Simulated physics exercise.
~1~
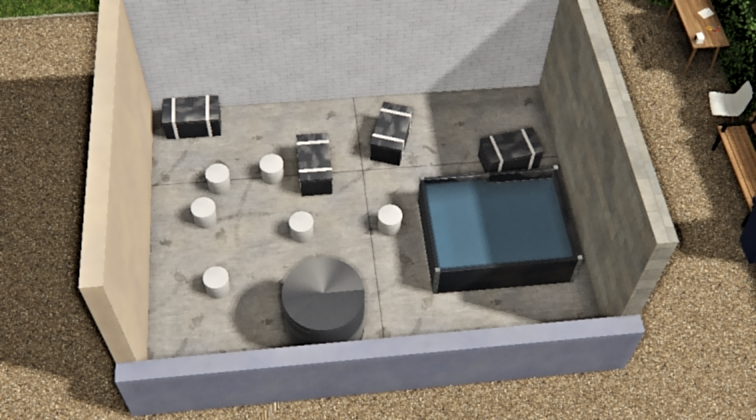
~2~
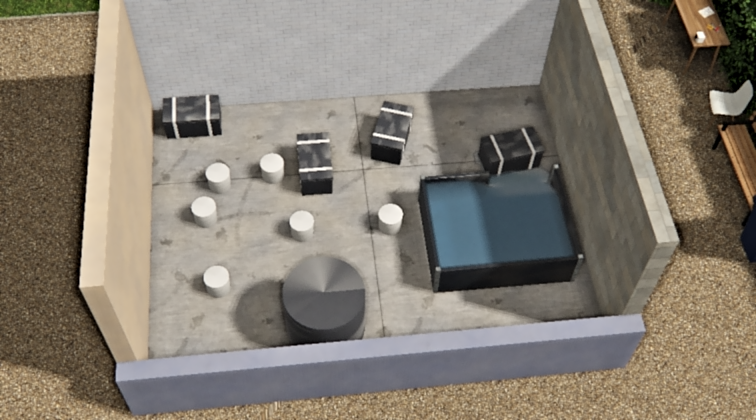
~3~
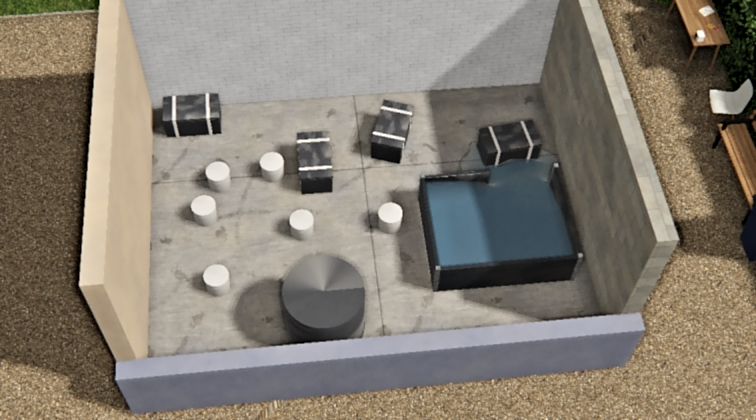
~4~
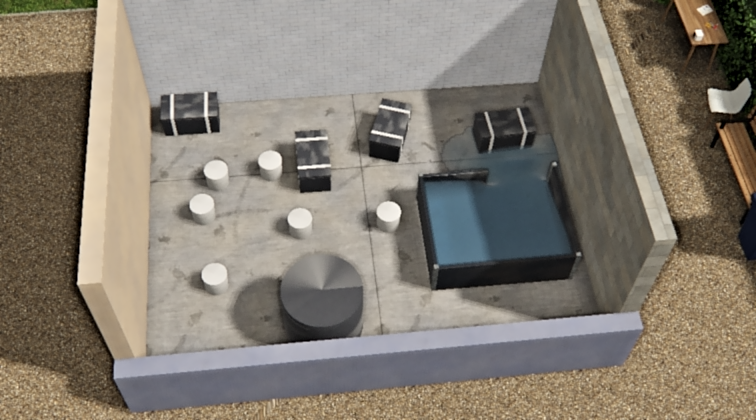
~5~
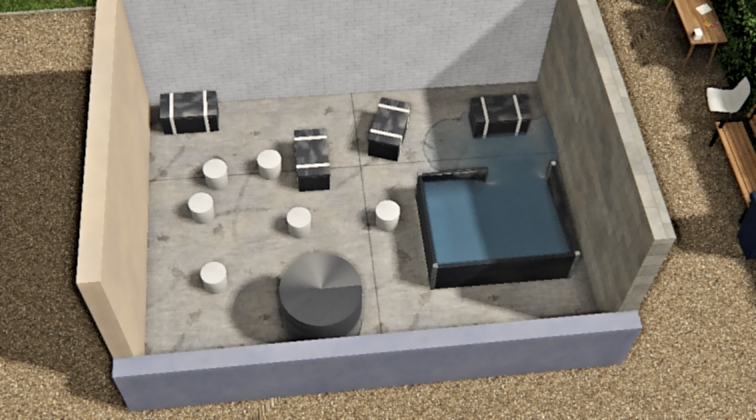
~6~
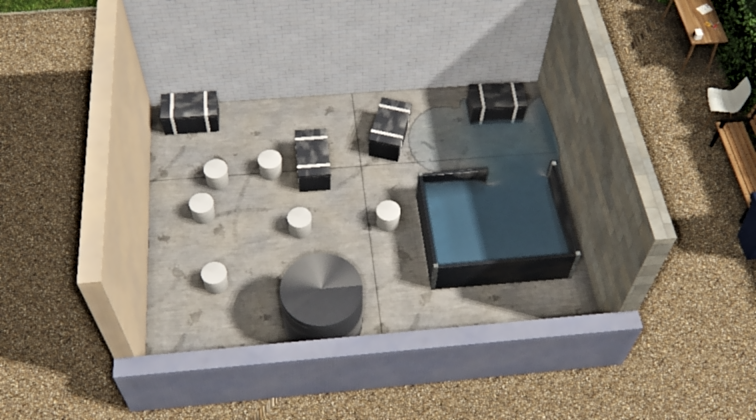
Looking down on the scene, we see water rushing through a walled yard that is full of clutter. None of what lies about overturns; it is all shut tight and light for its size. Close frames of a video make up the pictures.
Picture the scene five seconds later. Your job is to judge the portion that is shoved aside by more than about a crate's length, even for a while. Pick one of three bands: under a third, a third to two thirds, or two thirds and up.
A third to two thirds.
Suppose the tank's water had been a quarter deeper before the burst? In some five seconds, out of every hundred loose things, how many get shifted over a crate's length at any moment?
About 80 %.
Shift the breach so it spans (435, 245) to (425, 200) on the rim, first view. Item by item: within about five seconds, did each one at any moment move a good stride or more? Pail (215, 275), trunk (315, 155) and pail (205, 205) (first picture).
Travels that far, falls short, travels that far.
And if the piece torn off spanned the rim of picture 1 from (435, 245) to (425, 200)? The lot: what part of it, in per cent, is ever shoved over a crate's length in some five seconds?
Near 50 in a hundred.
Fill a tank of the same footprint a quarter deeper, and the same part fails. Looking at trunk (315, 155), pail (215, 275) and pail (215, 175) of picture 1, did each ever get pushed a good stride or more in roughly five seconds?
Result by item: Covered it; didn't cover it; covered it.
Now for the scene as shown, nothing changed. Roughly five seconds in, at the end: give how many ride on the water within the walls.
It adds up to 1.
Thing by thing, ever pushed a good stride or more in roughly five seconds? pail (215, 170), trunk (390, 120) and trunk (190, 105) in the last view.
Object by object as listed: Falls short, travels that far and falls short.
A moment on, 1 of 10 are well off their spots; 0 afloat.
Next, 1 of 10 are well off their spots; 1 afloat.
Later, 2 of 10 are well off their spots; 1 afloat.
In the end, 5 of 10 are well off their spots, and 5 have been at some point; 1 afloat.
